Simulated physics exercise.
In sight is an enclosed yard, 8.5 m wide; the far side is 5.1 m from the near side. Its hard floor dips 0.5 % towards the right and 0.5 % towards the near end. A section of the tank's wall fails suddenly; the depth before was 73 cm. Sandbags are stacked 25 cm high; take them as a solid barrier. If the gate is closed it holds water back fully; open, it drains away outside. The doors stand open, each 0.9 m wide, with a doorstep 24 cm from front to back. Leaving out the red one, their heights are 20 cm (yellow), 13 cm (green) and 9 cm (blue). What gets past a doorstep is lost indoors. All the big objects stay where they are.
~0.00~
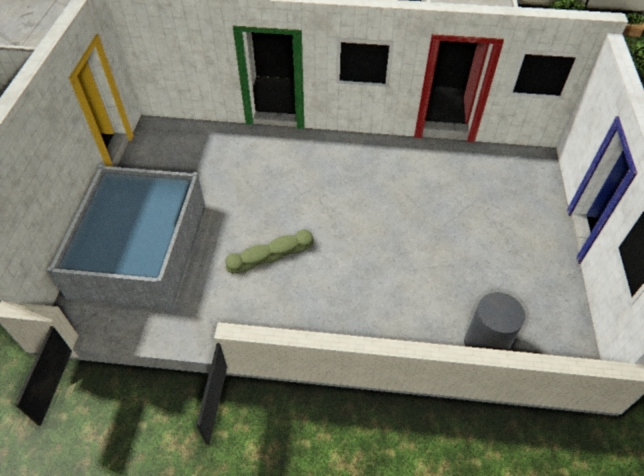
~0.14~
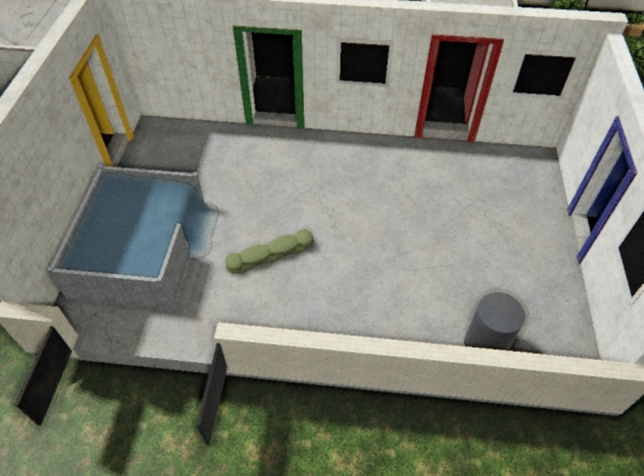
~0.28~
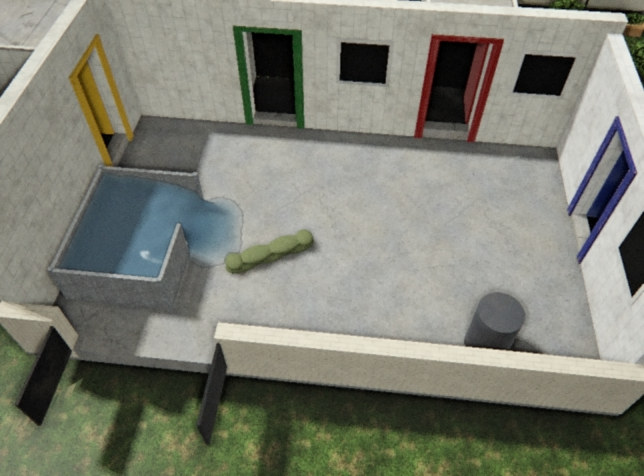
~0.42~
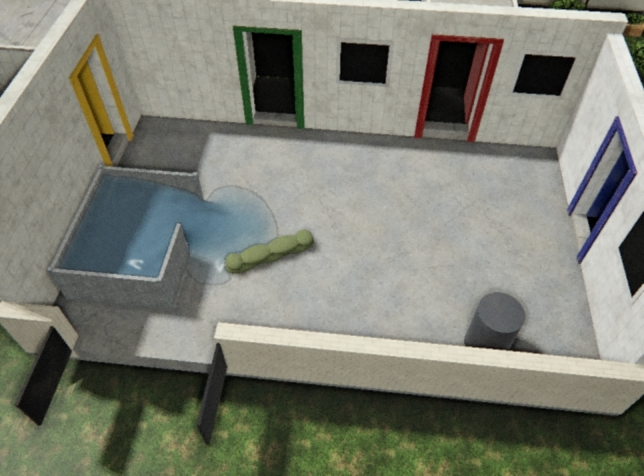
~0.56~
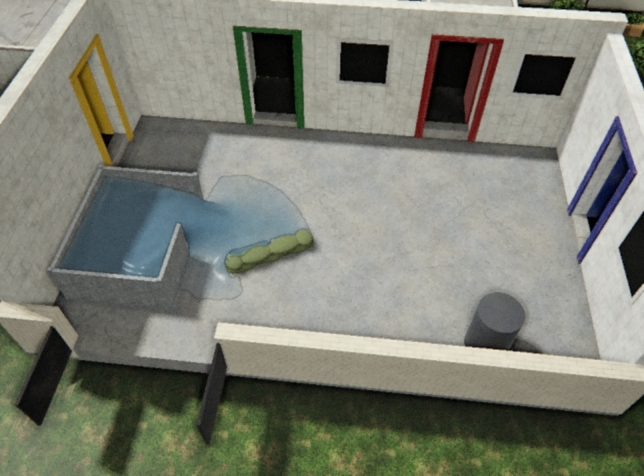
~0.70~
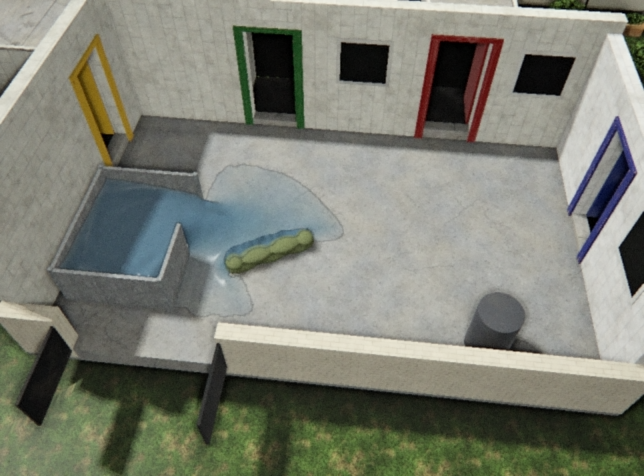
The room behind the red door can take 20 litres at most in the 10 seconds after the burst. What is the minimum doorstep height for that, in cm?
It would have to be roughly 12 cm high.
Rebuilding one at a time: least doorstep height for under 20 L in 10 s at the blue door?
About 10.0 cm at blue.
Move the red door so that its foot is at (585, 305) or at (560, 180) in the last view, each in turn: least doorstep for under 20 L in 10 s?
About 11.0 and 24 cm.
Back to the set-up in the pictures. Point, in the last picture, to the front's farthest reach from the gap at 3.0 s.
At about (555, 149).
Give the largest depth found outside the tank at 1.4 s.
About 38 cm.
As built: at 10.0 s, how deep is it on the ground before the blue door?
Some 8.5 cm.
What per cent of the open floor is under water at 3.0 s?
Near 55 per cent is wet.
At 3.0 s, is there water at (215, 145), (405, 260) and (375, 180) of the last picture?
In that order: Dry, wet, flooded.
After 1.4 s water covers 25 % of the floor, deepest (38 cm) near (204, 225); it has not reached the red door.
After 3.0 s water covers 55 % of the floor, deepest (42 cm) near (547, 154); 17 cm at the red door, 0 litres in over its 22 cm doorstep.
After 10.0 s water covers 95 % of the floor, deepest (16 cm) near (555, 384); 7 cm at the red door, 0 litres in over its 22 cm doorstep.
At the red door as built, the water arrived by 2.0 s and peaked near 22 cm at 2.2 s.
Run again over the same 10 s with other heights there, 25 litres in over 11 cm, 15 litres over 13 cm. The limit of 20 litres is kept from about 12 cm up.
